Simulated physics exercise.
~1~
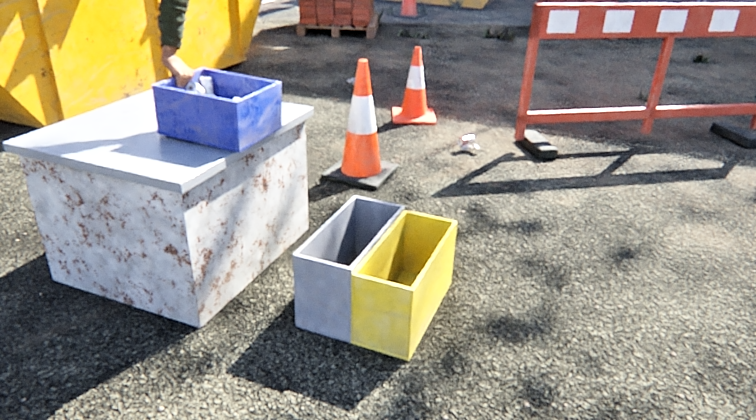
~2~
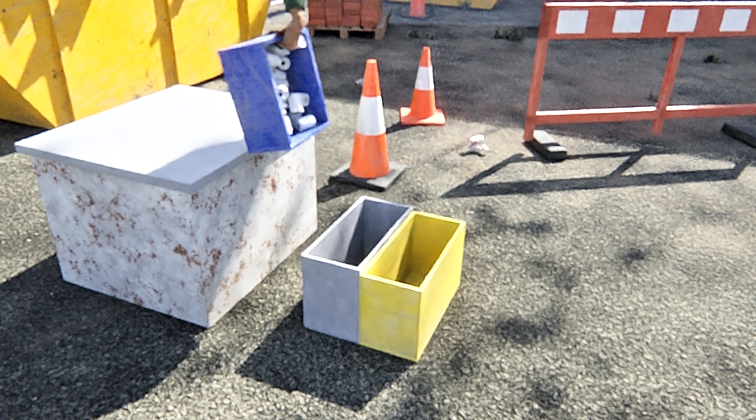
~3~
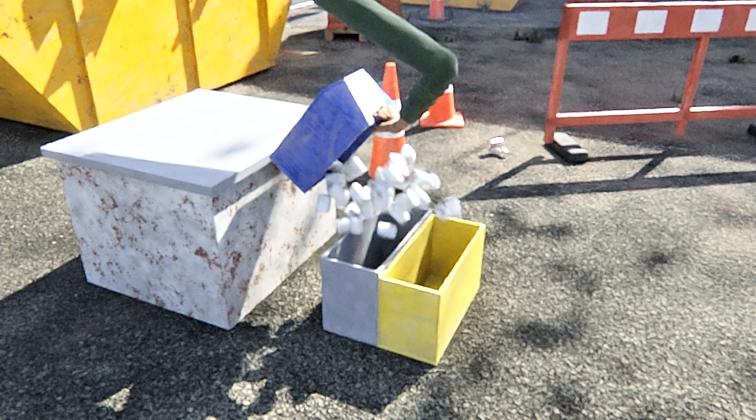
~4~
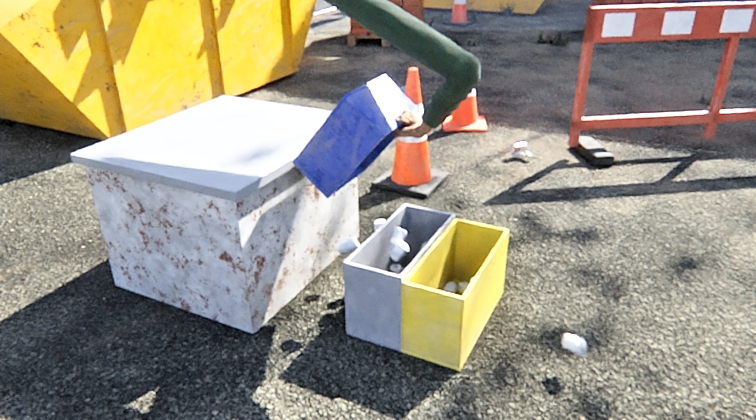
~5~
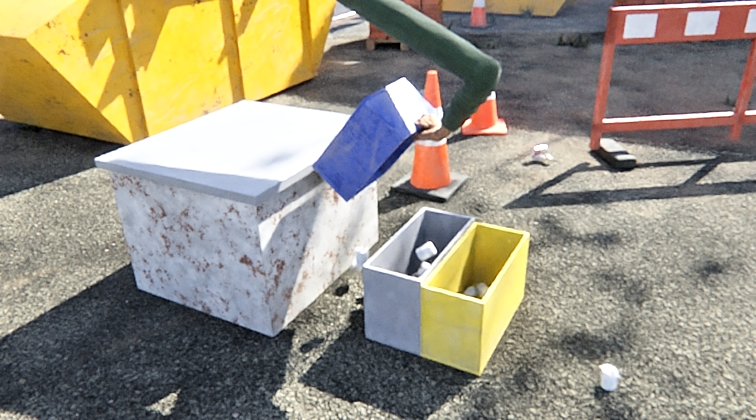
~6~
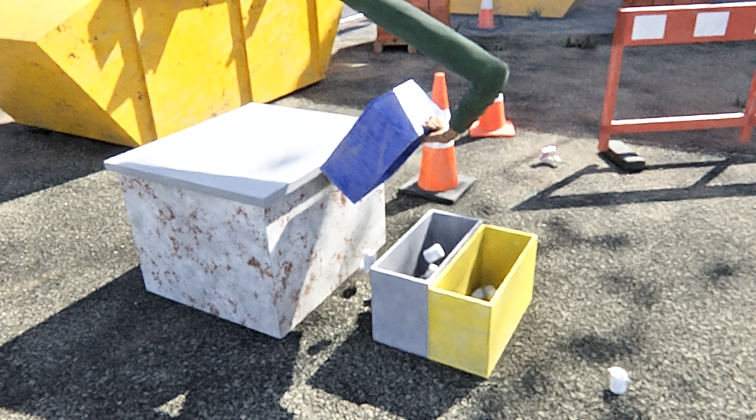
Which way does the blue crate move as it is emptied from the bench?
The blue crate moves to the right, towards the side where the grey bin and the yellow trough stand.
